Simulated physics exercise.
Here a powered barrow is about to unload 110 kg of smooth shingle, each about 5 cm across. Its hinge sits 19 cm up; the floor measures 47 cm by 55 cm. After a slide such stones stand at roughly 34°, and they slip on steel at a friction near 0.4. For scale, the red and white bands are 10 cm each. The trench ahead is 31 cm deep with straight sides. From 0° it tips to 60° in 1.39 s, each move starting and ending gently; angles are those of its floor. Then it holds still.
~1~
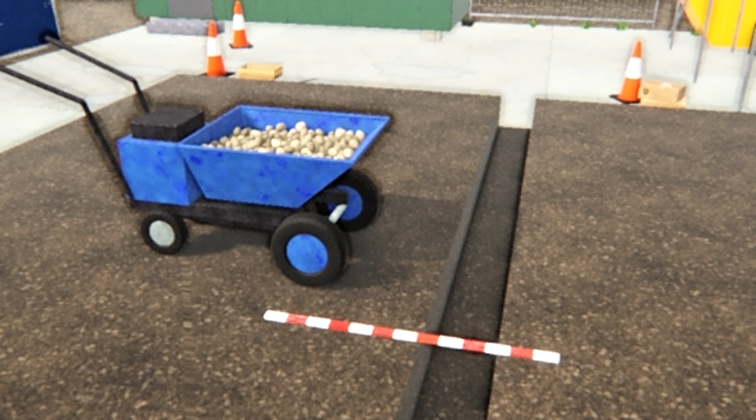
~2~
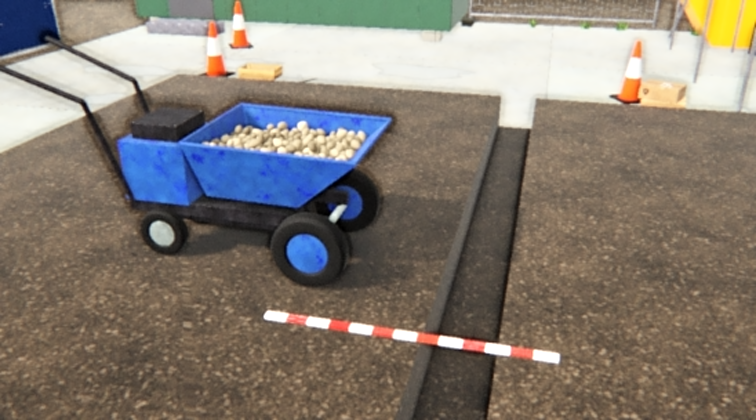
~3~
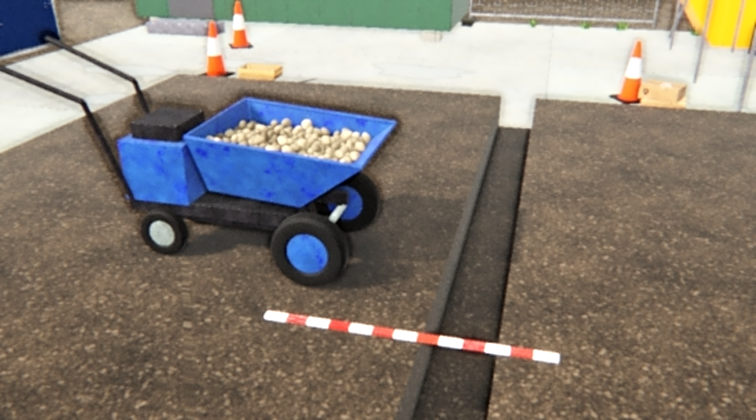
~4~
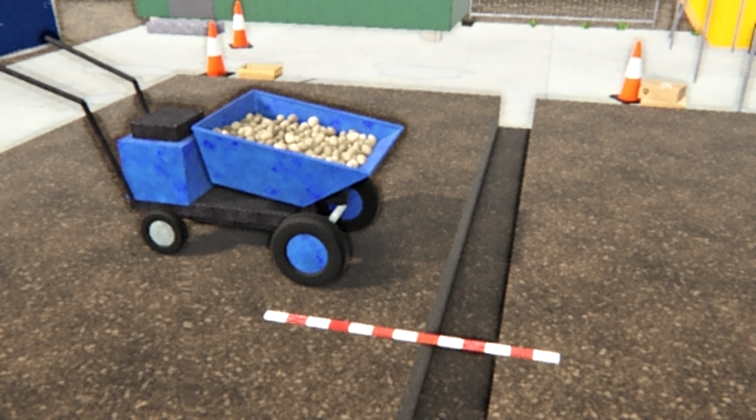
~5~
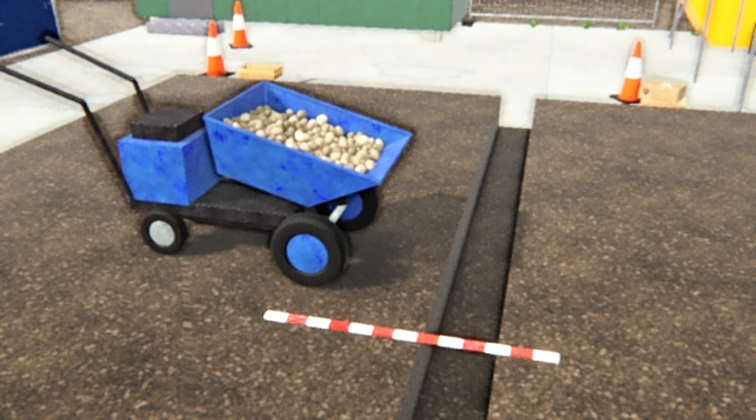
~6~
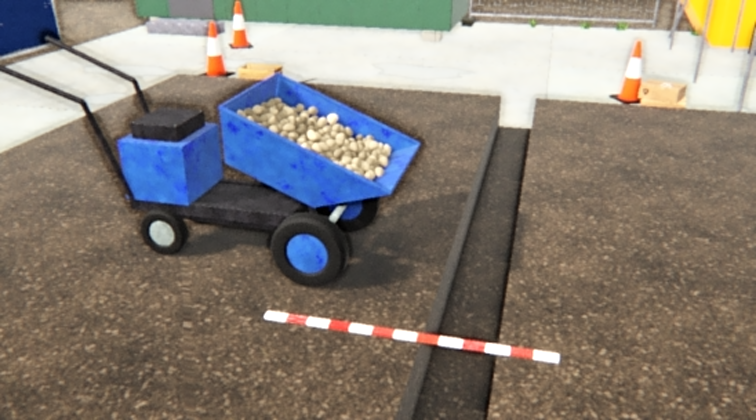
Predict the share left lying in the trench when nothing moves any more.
Roughly 99 per cent ends in the trench.
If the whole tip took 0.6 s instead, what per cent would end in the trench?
In that case some 90 per cent.
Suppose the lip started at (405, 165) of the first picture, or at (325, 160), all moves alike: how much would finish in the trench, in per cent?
First some 50, then 80 per cent.
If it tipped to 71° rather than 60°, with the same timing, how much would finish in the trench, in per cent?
It would be near 100 per cent.
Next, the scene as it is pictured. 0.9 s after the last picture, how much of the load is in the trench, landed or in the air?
Some 40 per cent.
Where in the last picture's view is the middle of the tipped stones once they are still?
Near (475, 312).
Then, 0.5 s after the last picture the floor is at 51°, 100 % in the tray; the foremost stones are at (422, 214).
Then, 0.9 s after the last picture the floor is at 60°, 59 % in the tray, 3 % short of the trench, 38 % in the trench; the foremost stones are at (500, 319).
Then, 1.3 s after the last picture the floor is at 60°, 22 % in the tray, 2 % short of the trench, 75 % in the trench, 1 % past the trench; the foremost stones are at (524, 288).
Then, 3.2 s after the last picture the floor is at 60°, 0 % in the tray, 99 % in the trench, 1 % past the trench; the foremost stones are at (536, 292).
